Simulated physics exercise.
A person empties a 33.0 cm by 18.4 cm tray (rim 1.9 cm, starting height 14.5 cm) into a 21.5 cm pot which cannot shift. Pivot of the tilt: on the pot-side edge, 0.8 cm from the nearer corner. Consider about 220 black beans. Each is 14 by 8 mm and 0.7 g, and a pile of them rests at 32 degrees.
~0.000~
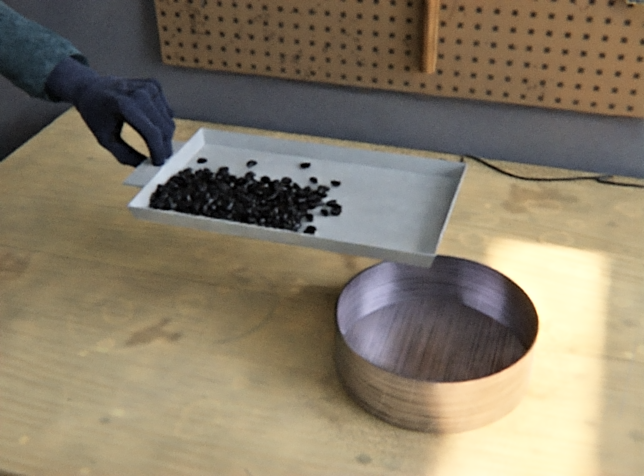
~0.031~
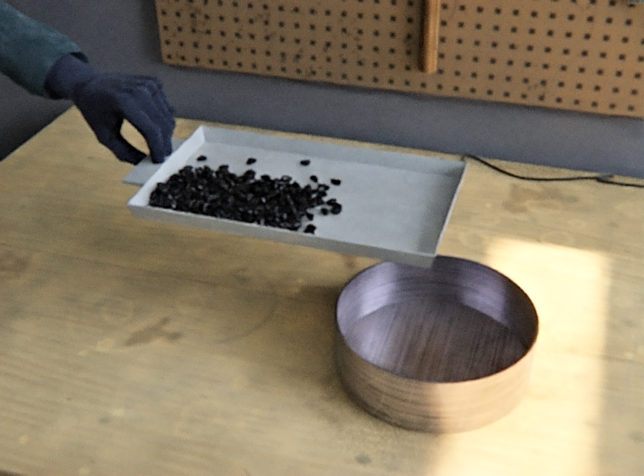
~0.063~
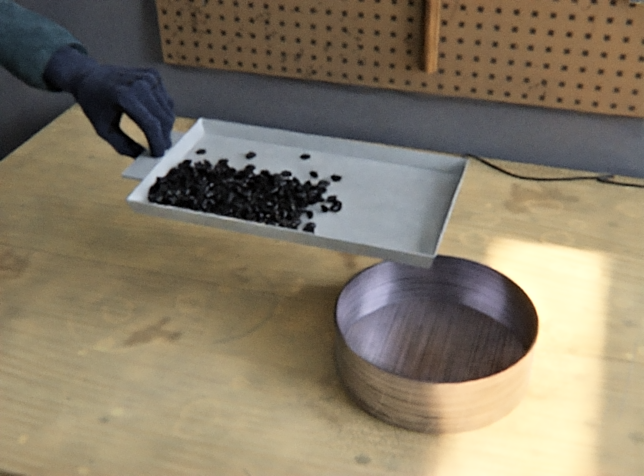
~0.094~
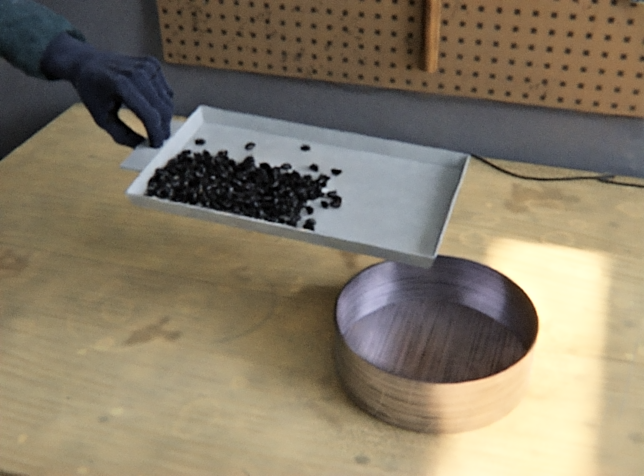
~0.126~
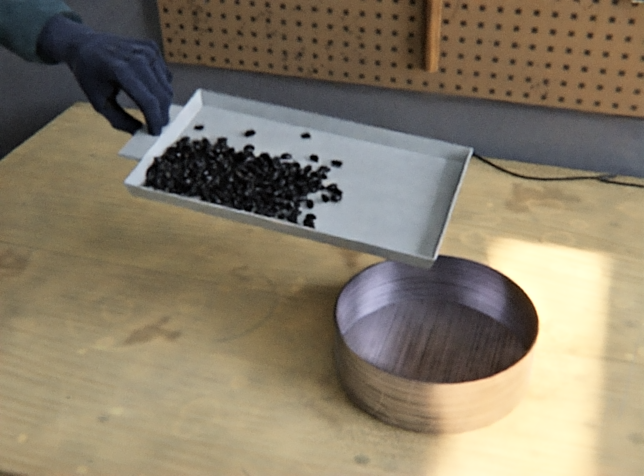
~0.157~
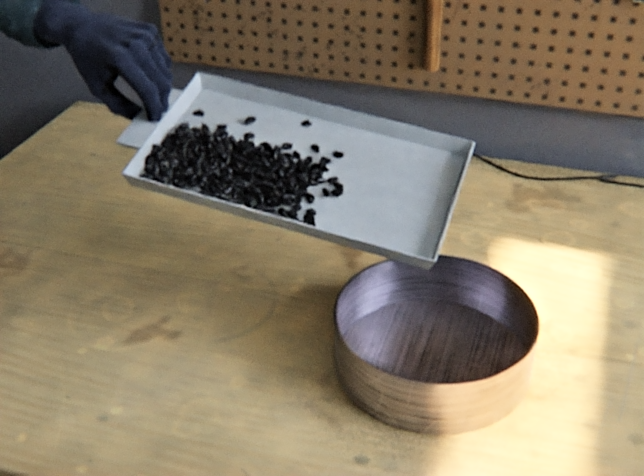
Grey tray of black beans tilting gradually as a dark-gloved hand raises its left end, above a round wooden container.
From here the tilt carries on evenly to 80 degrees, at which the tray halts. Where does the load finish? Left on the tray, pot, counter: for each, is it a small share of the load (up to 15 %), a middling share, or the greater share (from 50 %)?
Left on the tray: A small share, pot: The greater share, counter: A middling share.
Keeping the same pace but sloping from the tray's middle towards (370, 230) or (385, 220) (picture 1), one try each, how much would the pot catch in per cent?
First try: Around 70 percent; second try: Around 65 percent.
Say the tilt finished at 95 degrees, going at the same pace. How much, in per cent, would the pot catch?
It would land at about 55 percent.
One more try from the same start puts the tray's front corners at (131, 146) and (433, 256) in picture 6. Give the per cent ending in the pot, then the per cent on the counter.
Pot 70 % / counter 30 %.
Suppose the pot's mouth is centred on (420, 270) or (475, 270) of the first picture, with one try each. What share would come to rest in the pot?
I'd say some 0 per cent for the first and some 0 per cent for the second.
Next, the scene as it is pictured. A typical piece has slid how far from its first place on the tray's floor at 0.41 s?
I'd say close to 2 centimetres.
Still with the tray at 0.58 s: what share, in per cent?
Around 100 percent.
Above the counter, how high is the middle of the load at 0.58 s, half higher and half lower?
Median height: Approx. 24 cm.
Then, at 0.41 s, tilt 47 degrees; the tray holds 100 %, the pot 0 %.
After 0.58 s, tilt 70 degrees; the tray holds 100 %, the pot 0 %.
After 0.87 s, tilt 80 degrees; the tray holds 5 %, the pot 50 %.
At rest (2.6 s), tray 0 %, pot 60 %, counter 40 %.
